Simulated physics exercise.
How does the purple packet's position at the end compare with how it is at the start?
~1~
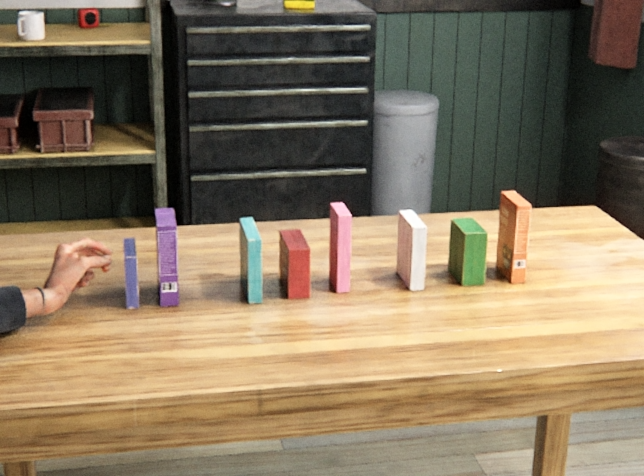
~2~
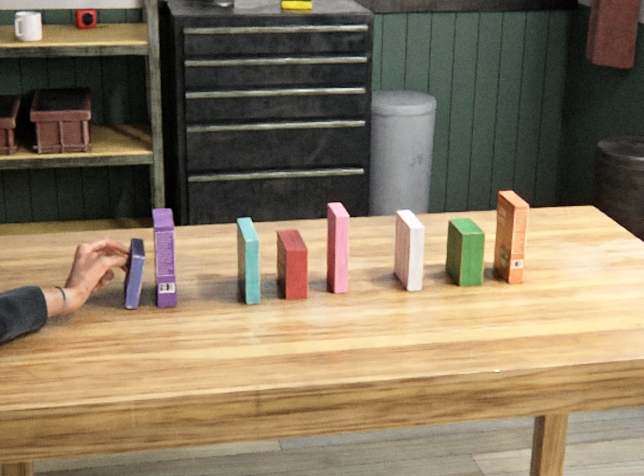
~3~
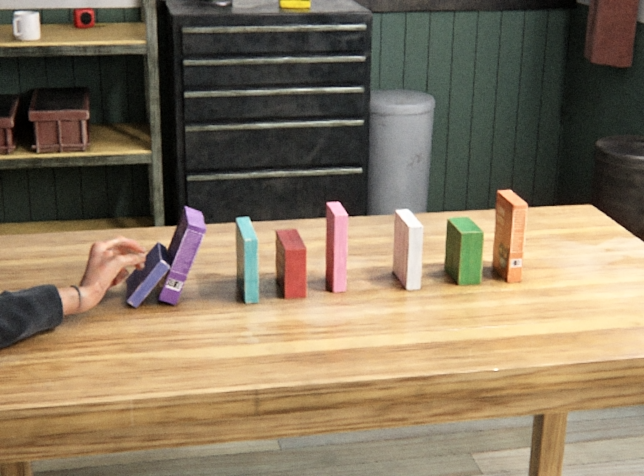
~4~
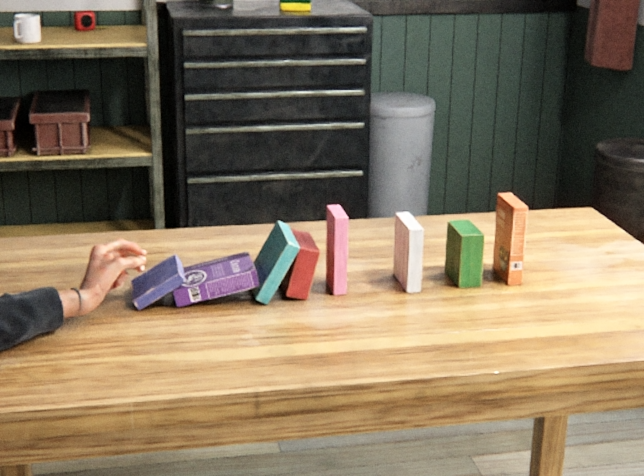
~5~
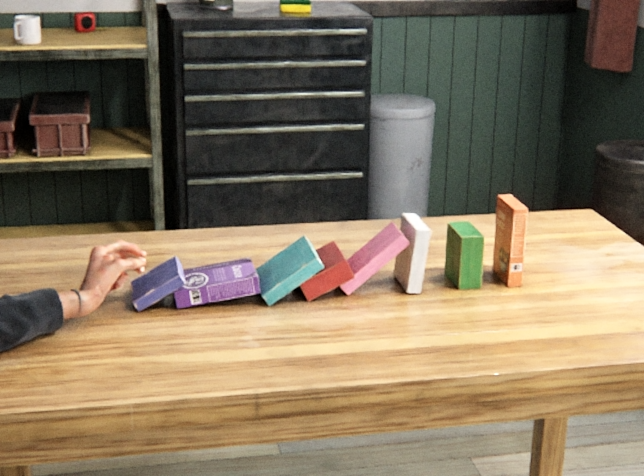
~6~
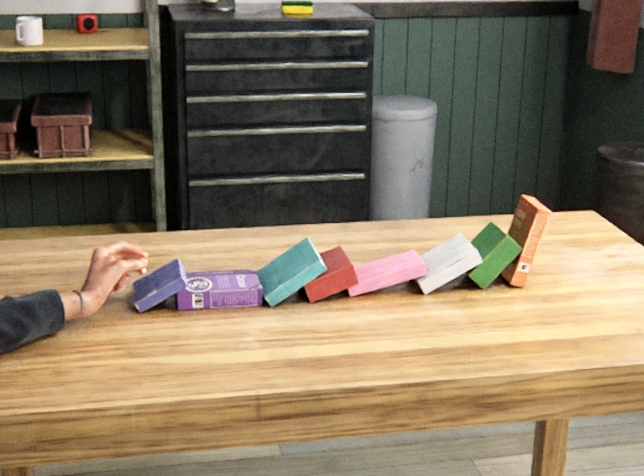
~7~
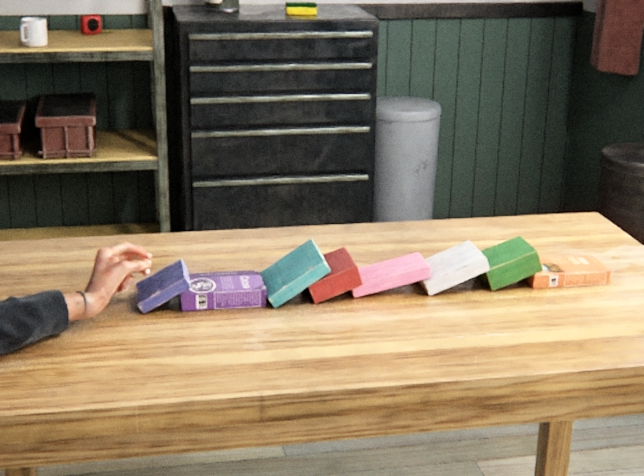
At the start the purple packet stands upright next to the blue block, but by the end it is lying on its side on the table.
Eight coloured blocks and packets stand in a spaced row along a wooden table, seen from the front and slightly above in a gently swaying view of a workshop with a dark drawer cabinet behind. From the left come blue, purple, turquoise, red, pink, white, green and orange. A hand at the left tips the blue block against the purple packet, then stays still. The purple packet falls, and the turquoise, red and pink blocks topple rightward in turn. White and green follow, knocking over the orange packet, leaving the whole row toppled, several pieces resting on their neighbours.
